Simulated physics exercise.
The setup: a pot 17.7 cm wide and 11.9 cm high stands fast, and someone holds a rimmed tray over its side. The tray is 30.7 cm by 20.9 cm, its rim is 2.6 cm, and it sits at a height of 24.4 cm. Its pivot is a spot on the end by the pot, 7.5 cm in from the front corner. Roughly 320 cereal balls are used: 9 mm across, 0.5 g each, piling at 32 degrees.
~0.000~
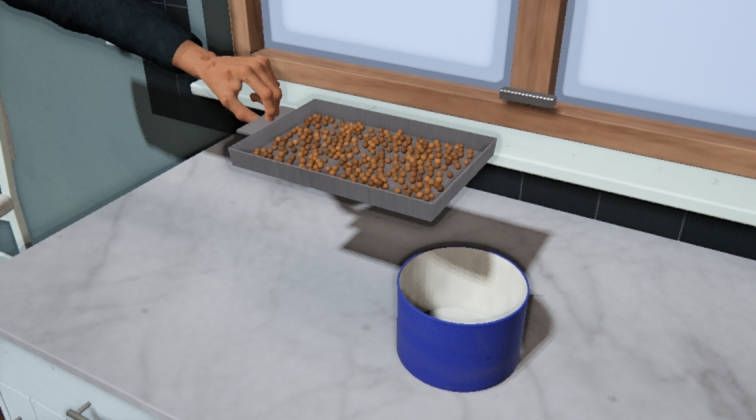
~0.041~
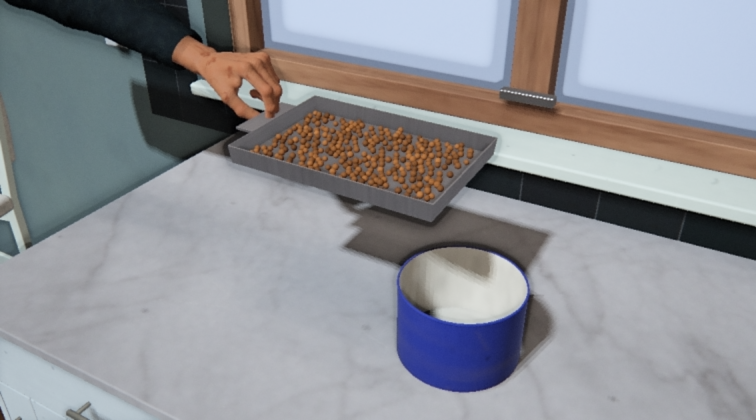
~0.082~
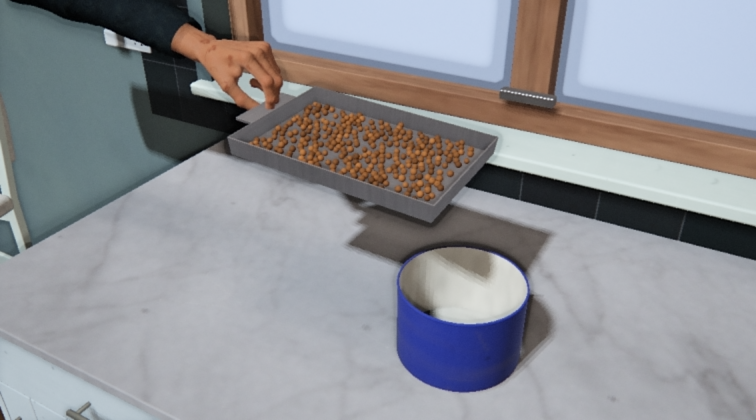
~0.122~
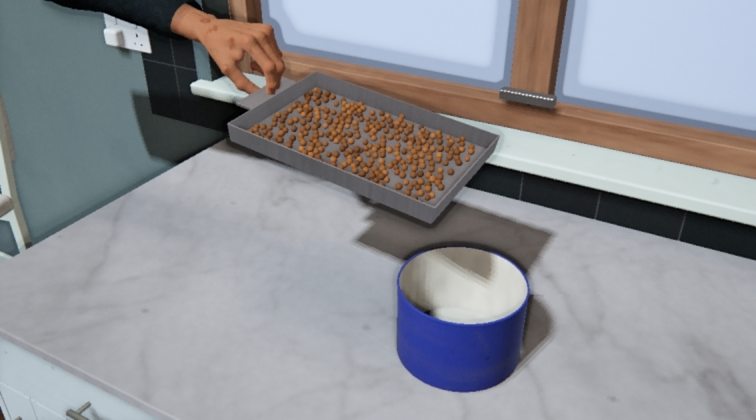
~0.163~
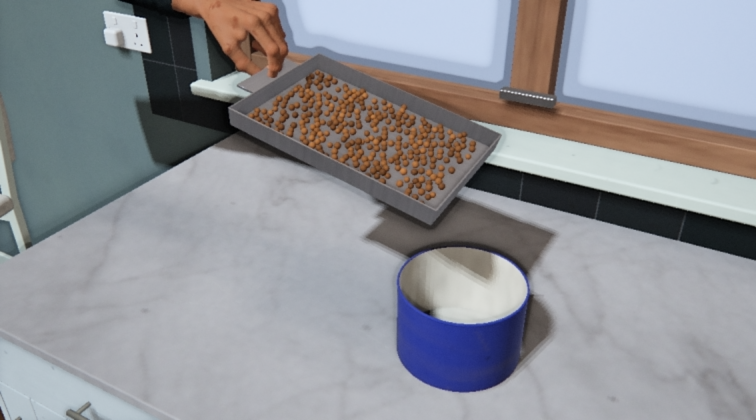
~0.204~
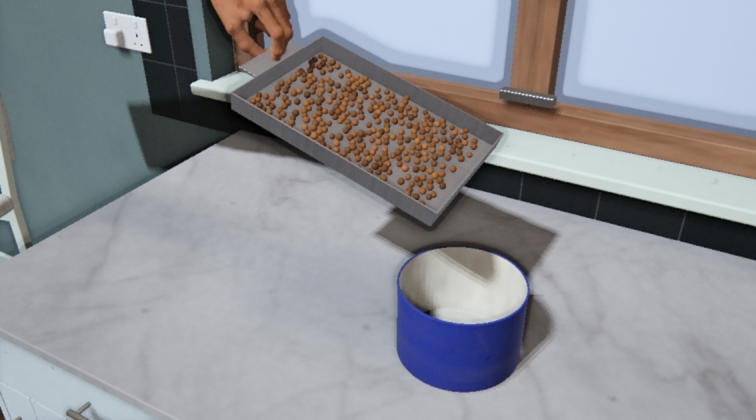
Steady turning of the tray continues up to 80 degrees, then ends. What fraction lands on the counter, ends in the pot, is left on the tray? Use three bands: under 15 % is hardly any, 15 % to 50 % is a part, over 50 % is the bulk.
Shares - counter: A part; pot: A part; left on the tray: A part.
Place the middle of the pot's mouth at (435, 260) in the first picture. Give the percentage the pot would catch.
Something like 0 per cent would settle in it.
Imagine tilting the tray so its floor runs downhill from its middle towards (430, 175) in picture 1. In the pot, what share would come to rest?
Estimate: Some 20 per cent.
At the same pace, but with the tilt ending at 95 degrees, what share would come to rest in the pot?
Near 65 %, then.
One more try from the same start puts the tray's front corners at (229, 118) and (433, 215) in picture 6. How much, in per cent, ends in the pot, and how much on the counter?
Split: Pot = 45, counter = 25.
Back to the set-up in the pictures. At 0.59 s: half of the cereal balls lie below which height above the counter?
The halfway mark sits at about 30 cm.
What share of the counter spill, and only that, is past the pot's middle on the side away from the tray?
Around 100 per cent, give or take.
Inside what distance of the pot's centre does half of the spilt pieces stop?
Some 22 cm, give or take.
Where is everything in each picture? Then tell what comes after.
Tray tilt 0 degrees, front corners at (231, 148) and (432, 202); middle of the pieces at (364, 156); pot at (463, 282), in the first picture.
Tray tilt 1 degrees, front corners at (231, 145) and (432, 203); middle of the pieces at (364, 154), in the second picture.
Tray tilt 4 degrees, front corners at (230, 137) and (433, 204), lowest corner right front; middle of the pieces at (365, 150), in the third picture.
Tray tilt 8 degrees, front corners at (230, 124) and (434, 206), lowest corner right front; middle of the pieces at (365, 142), in the fourth picture.
Tray tilt 14 degrees, front corners at (231, 108) and (435, 208), lowest corner right front; middle of the pieces at (367, 133), in the fifth picture.
Tray tilt 19 degrees, front corners at (234, 93) and (436, 211), lowest corner right front; middle of the pieces at (369, 125); pot at (463, 282). Its pace works out near 130 degrees a second, in the sixth picture.
After 0.44 s, tilt 50 degrees; the tray holds 100 %, the pot 0 %.
Then, at 0.59 s, tilt 70 degrees; the tray holds 100 %, the pot 0 %.
After 0.87 s, tilt 80 degrees; the tray holds 45 %, the pot 20 %.
By 2.1 s all is still; counter 30 %, pot 30 %, tray 40 %.
